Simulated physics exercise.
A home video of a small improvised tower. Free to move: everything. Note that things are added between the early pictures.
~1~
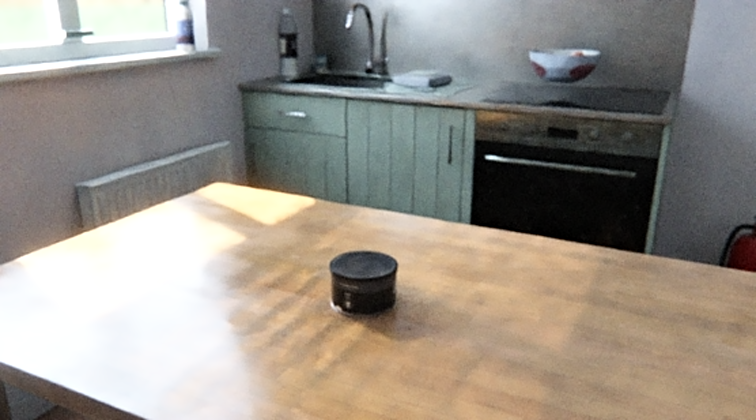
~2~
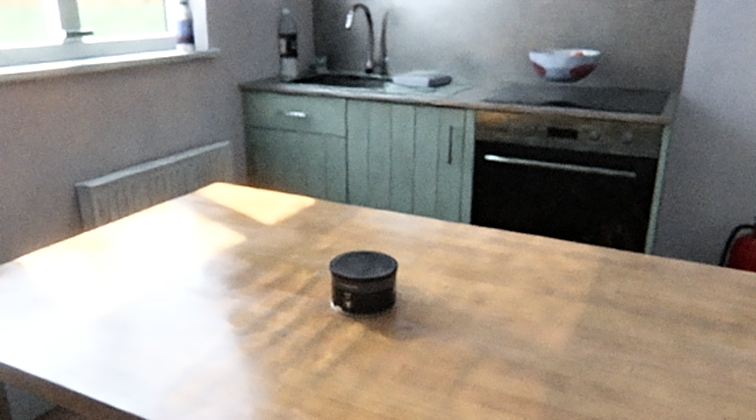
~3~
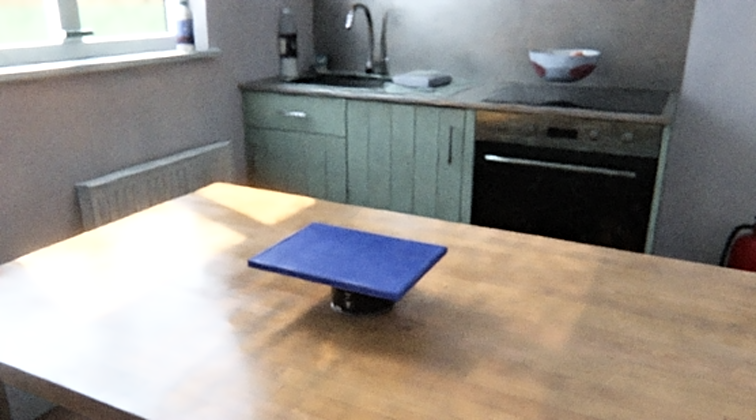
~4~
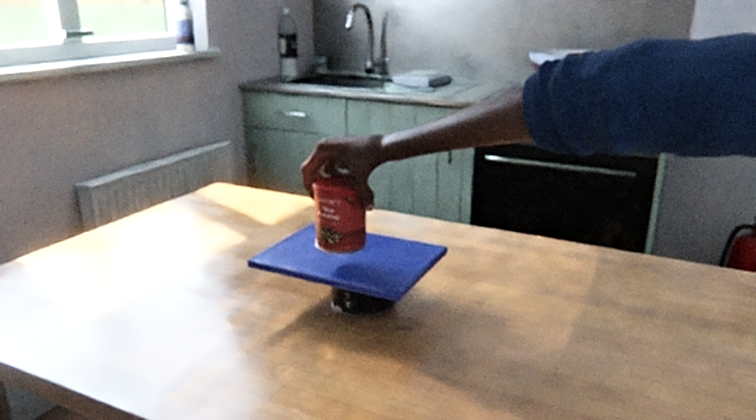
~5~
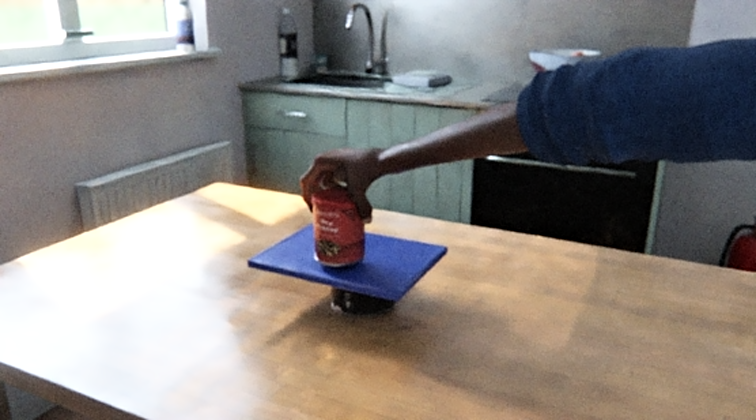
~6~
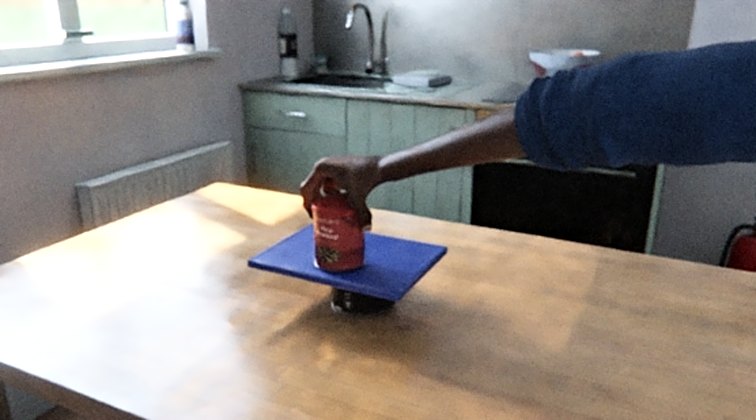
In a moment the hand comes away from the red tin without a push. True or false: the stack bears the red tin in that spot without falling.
True.
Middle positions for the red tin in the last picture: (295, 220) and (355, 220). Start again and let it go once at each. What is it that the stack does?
In the first try it breaks down, then in the second try it remains standing.
Then, 0.20 s on from there, no change.
Then, 0.50 s on from there, red tin resting near (339, 233).
In the end, all 3 unmoved. At the end, from the last picture's camera, red tin near (339, 233). The stack stays up.
